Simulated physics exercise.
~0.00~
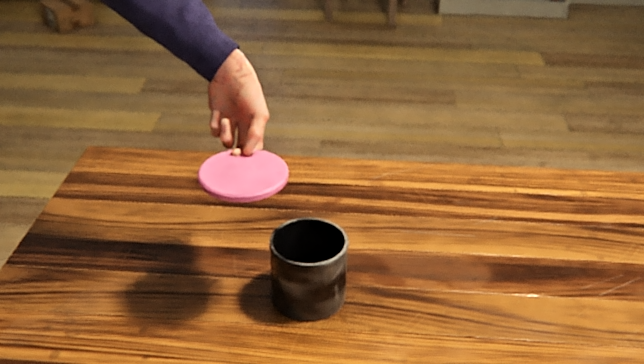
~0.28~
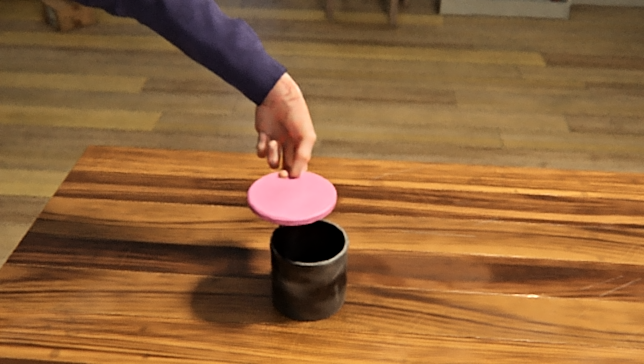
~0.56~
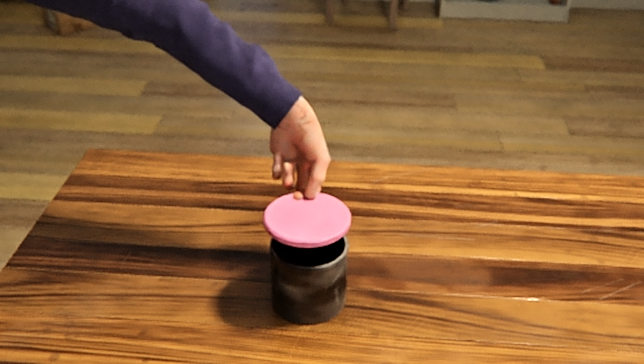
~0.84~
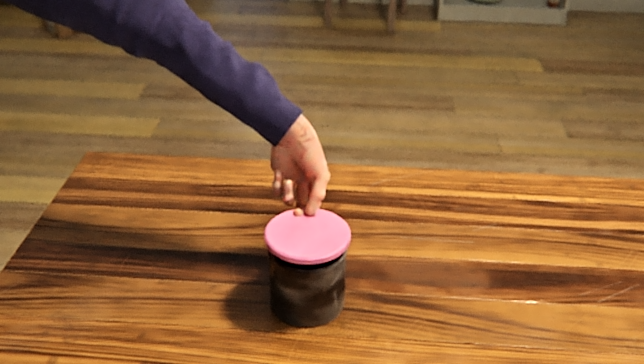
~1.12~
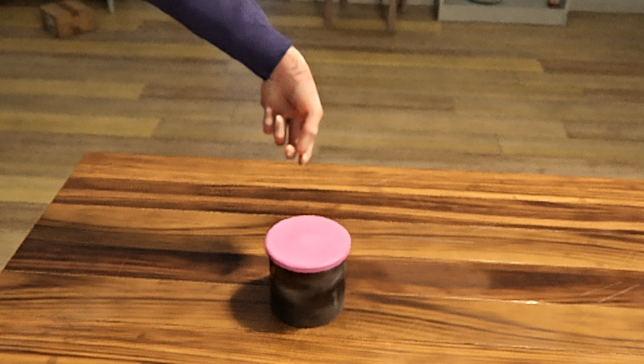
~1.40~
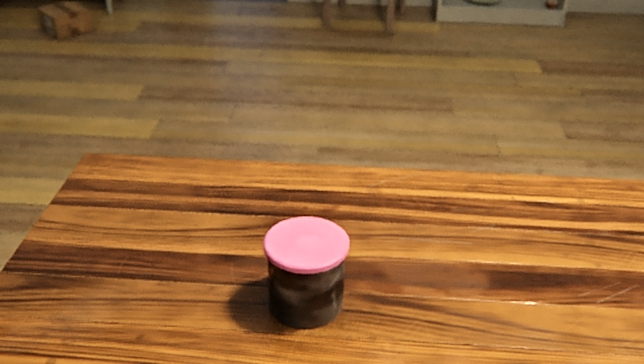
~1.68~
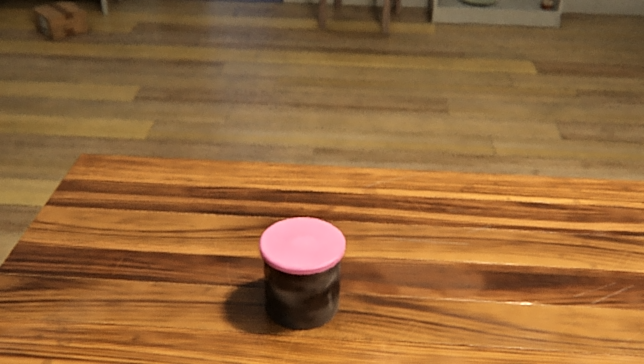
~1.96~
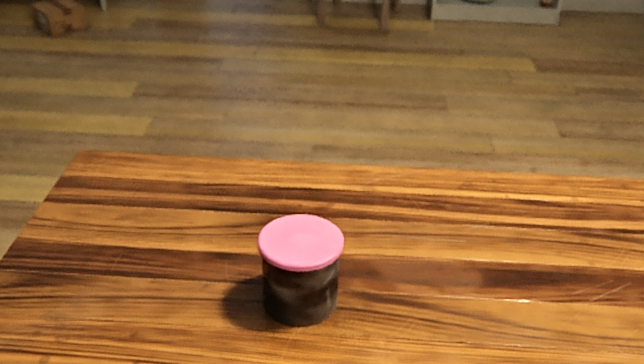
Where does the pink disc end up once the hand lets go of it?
It rests flat on the rim of the dark cup, covering the opening like a lid.
